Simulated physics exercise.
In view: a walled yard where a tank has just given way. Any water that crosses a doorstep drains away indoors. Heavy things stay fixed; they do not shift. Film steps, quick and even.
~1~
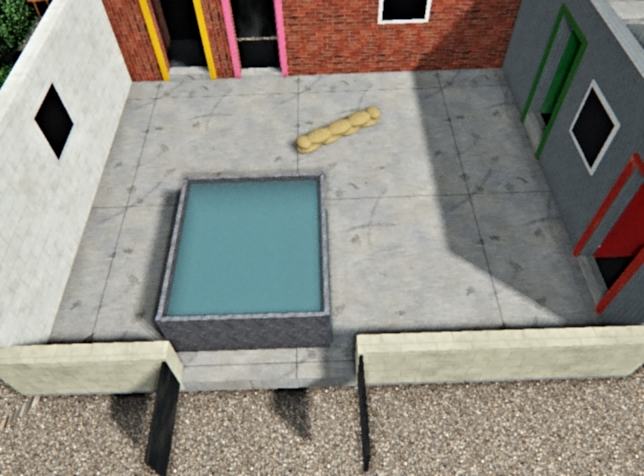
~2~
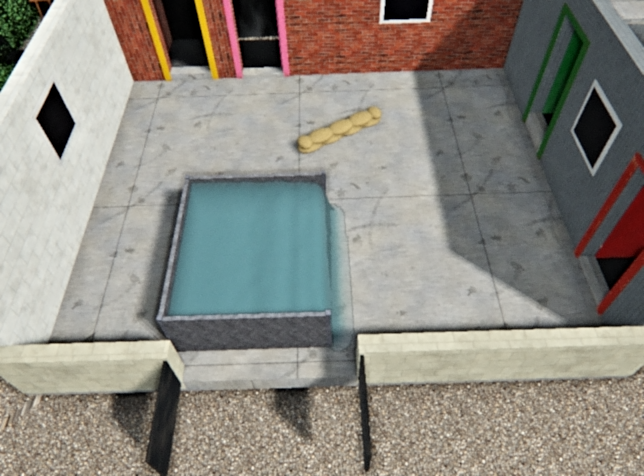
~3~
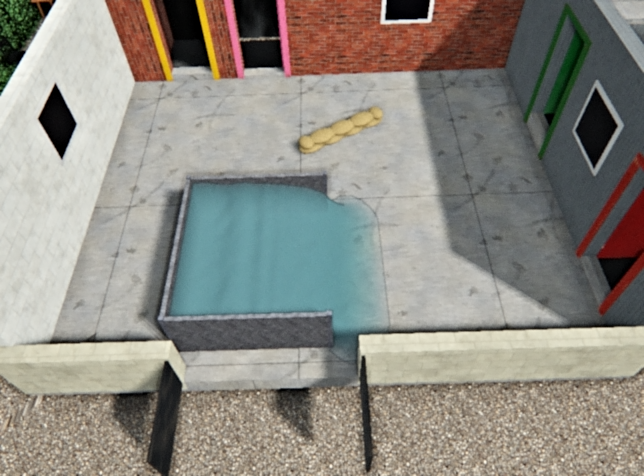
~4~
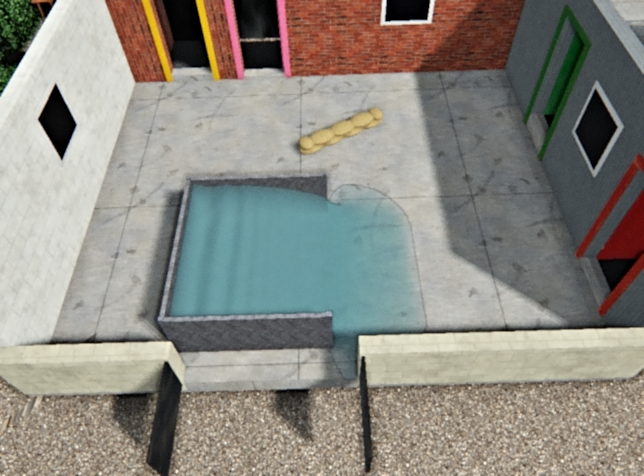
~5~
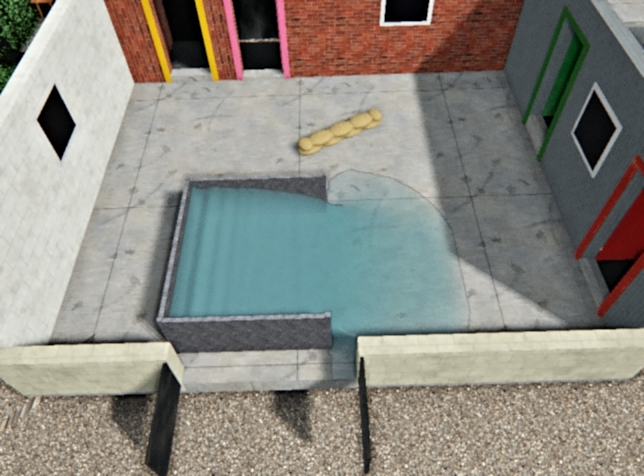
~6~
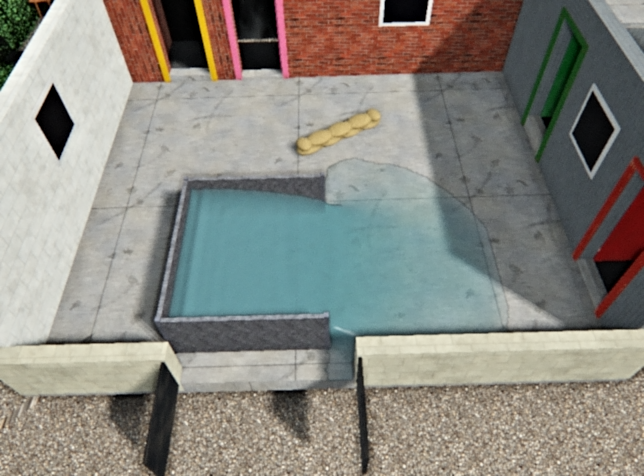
Water in a walled yard's open tank pours out the right side and spreads across the paving.
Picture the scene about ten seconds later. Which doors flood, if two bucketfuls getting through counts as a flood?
The red door floods; the green door does not flood; the yellow door does not flood; the pink door does not flood.
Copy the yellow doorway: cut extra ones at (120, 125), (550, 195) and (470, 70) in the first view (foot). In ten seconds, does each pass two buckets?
In order: Falls short, exceeds it, exceeds it.
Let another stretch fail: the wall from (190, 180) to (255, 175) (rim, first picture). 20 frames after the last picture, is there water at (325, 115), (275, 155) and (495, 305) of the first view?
Sequence: Wetted / wetted / spared.
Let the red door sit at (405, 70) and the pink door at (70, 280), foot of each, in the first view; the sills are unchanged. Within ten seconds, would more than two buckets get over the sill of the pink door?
In this case the pink door remains below.
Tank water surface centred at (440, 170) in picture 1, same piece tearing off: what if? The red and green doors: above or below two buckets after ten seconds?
Well, the red door ends up above, and the green door ends up above too.
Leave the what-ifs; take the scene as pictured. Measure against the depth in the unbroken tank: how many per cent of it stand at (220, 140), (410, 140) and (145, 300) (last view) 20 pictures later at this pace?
In that order: 0, 2 and 0 per cent.
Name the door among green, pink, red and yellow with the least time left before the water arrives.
Go with the one in red.
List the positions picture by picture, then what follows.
In the first frame, still water in the open tank at (250, 242).
In the second frame, the front is at (329, 206), out from the gap at (324, 259).
In the third frame, the front is at (354, 201), out from the gap at (326, 262).
In the fourth frame, the front is at (374, 193), out from the gap at (326, 265).
In the fifth frame, the front is at (395, 183), out from the gap at (325, 266).
In the sixth frame, water pours out at (323, 266) and has run to (474, 220).
A moment on, water covers 35 % of the floor; the red door over two buckets in, the green door not reached, the yellow door not reached, the pink door not reached.
Next, water covers 40 % of the floor; the red door far over two buckets in, the green door wet at the sill, nothing in, the yellow door not reached, the pink door not reached.
Then, water covers 45 % of the floor; the red door far over two buckets in, the green door wet at the sill, nothing in, the yellow door not reached, the pink door not reached.
Later, water covers 65 % of the floor; the red door far over two buckets in, the green door wet at the sill, nothing in, the yellow door wet at the sill, nothing in, the pink door wet at the sill, nothing in.
In the end, water covers 90 % of the floor; the red door far over two buckets in, the green door wet at the sill, nothing in, the yellow door wet at the sill, nothing in, the pink door wet at the sill, nothing in.
